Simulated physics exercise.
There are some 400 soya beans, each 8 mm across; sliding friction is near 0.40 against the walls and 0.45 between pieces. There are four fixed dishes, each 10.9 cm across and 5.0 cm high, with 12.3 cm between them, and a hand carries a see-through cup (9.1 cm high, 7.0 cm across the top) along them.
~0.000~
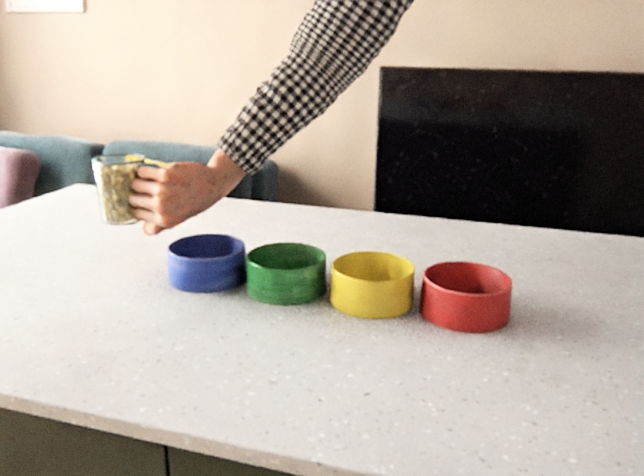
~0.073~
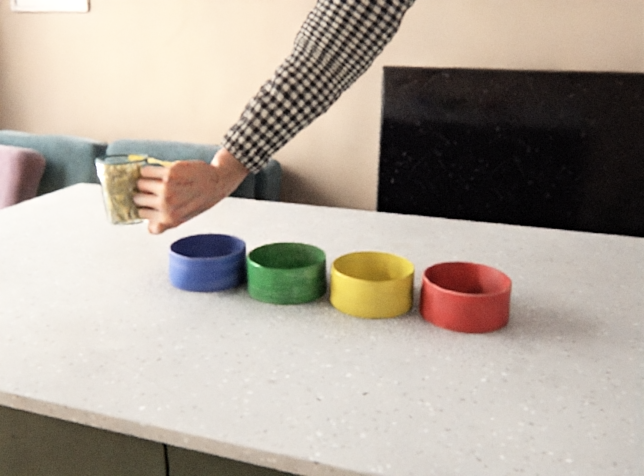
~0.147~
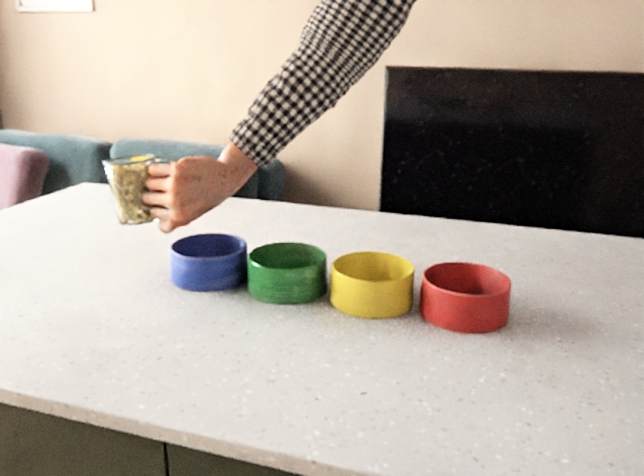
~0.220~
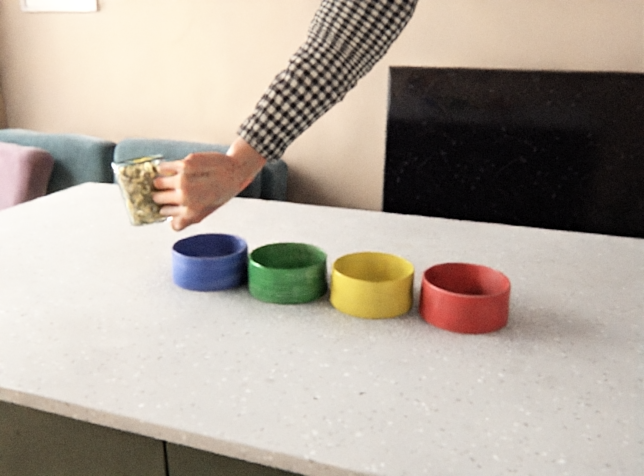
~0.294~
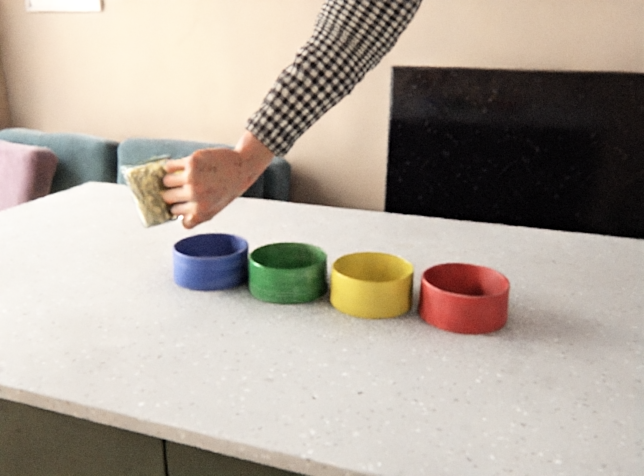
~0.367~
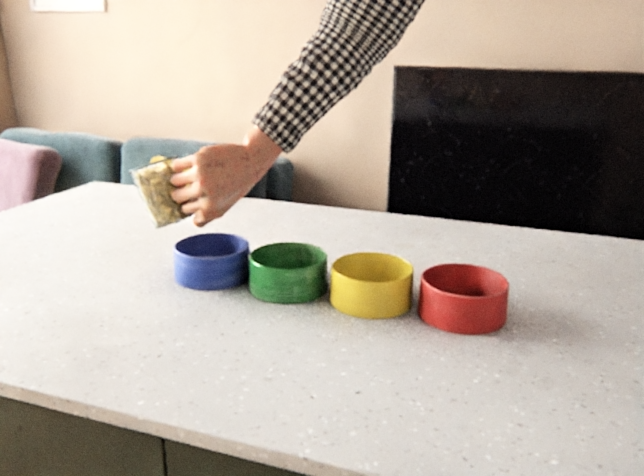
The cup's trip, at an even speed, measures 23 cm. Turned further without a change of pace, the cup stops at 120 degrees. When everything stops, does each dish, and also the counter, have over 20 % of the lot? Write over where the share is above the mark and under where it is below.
Red: Under; blue: Over; green: Under; yellow: Under; counter: Under.
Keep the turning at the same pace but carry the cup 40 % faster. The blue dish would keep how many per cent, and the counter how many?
Shares - blue 90, counter 10.
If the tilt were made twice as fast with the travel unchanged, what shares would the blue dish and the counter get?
In that case I'd put blue at 90 and the counter at 10.
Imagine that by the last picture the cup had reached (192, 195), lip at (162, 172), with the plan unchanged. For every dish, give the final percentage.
You'd end up with red at 0, blue at 100, green at 0 and yellow at 0.
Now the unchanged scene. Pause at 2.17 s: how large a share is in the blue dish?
90 %.
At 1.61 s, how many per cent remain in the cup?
I reckon around 80 per cent.
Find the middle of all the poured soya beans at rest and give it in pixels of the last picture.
Somewhere near (218, 264) in the last picture.
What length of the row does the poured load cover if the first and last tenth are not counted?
It spans about 7 centimetres along the dishes.
After 1.11 s, tilt 66 degrees; cup holds 100 %.
Then, at 1.61 s, tilt 98 degrees; cup holds 80 %, blue 20 %.
After 2.17 s, tilt 120 degrees; cup holds 5 %, blue 90 %.
In the end, at 2.8 s, red 0 %, blue 95 %, green 0 %, yellow 0 %, counter 5 %.
